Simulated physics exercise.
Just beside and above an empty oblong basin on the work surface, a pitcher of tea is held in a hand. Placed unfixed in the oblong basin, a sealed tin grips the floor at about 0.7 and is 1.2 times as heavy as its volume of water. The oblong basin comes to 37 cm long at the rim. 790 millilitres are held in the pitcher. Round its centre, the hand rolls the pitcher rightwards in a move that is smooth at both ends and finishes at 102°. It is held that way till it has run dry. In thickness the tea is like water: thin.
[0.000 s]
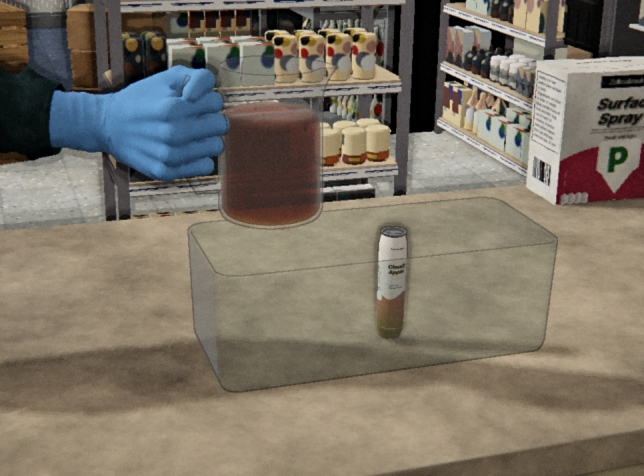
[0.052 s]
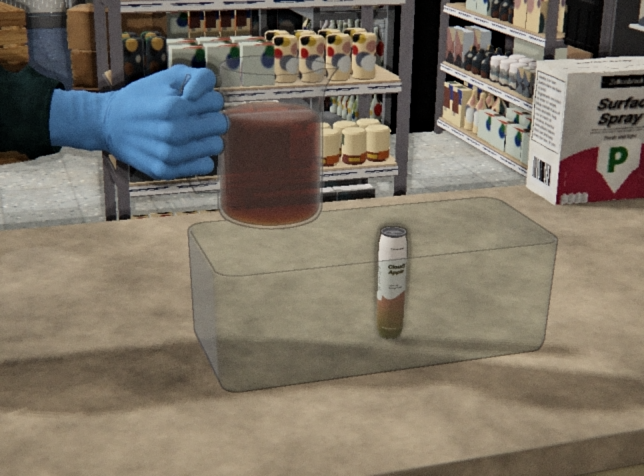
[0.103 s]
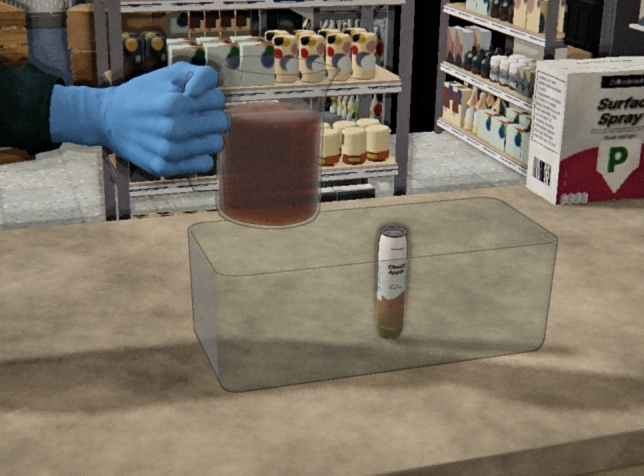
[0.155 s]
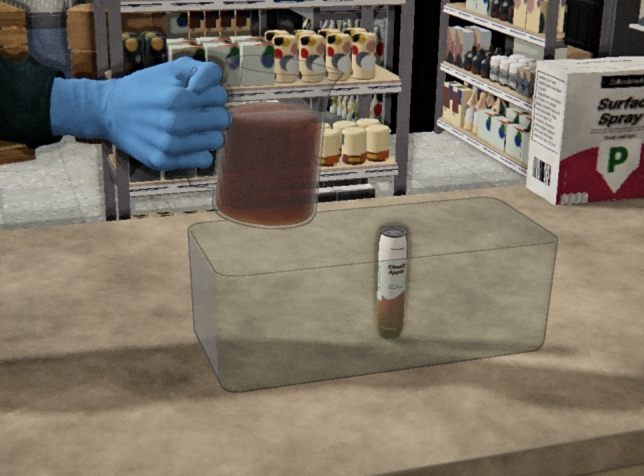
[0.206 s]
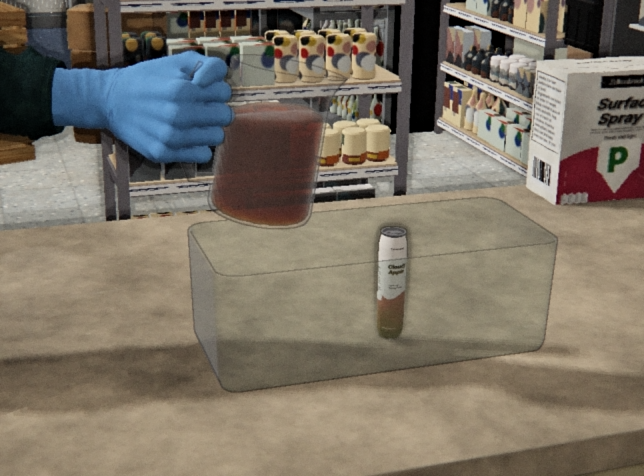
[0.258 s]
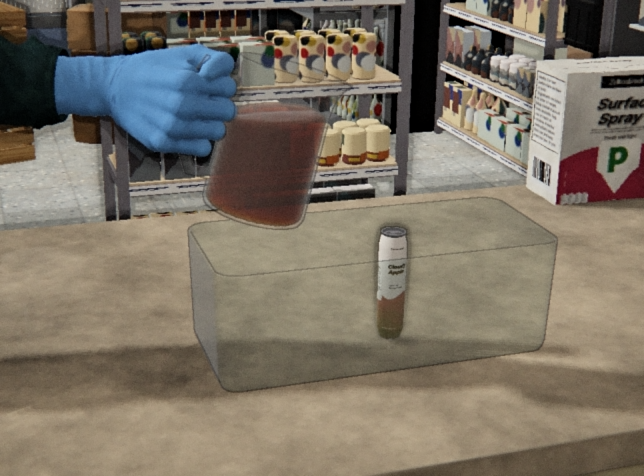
The clip opens on a blue-gloved hand beside an upright pitcher of reddish-brown tea, above a clear oblong basin with a small tin on a counter. The pitcher then leans slowly, its top swinging right and its base left, ending at a modest slant as the hand shifts slightly right.
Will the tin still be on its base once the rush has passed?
It tips over.
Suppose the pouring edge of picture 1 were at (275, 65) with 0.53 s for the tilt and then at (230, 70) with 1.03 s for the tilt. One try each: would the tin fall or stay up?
The tin stays vertical the first time and stays vertical the second time.
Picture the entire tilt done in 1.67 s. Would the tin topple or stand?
In that case the tin overturns.
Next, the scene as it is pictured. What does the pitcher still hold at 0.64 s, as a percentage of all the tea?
94 %.
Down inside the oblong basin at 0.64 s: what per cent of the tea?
About 0%.
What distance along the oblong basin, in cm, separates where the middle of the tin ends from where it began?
Roughly 8.5 cm.
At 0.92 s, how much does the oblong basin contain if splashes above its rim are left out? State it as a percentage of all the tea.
34 %, more or less.
Then, 0.64 s in, the tilt is 70° and 94 per cent is still to pour; the tin stands where it began.
Then, 0.92 s in, the tilt is 99° and 49 per cent is still to pour; the tin stands where it began.
Then, 1.21 s in, the tilt is 102° and 11 per cent is still to pour; the tin lies on its side.
Then, 1.53 s in, the tilt is 102° and 2 per cent is still to pour; the tin lies on its side.
Finally, the tin lies on its side.
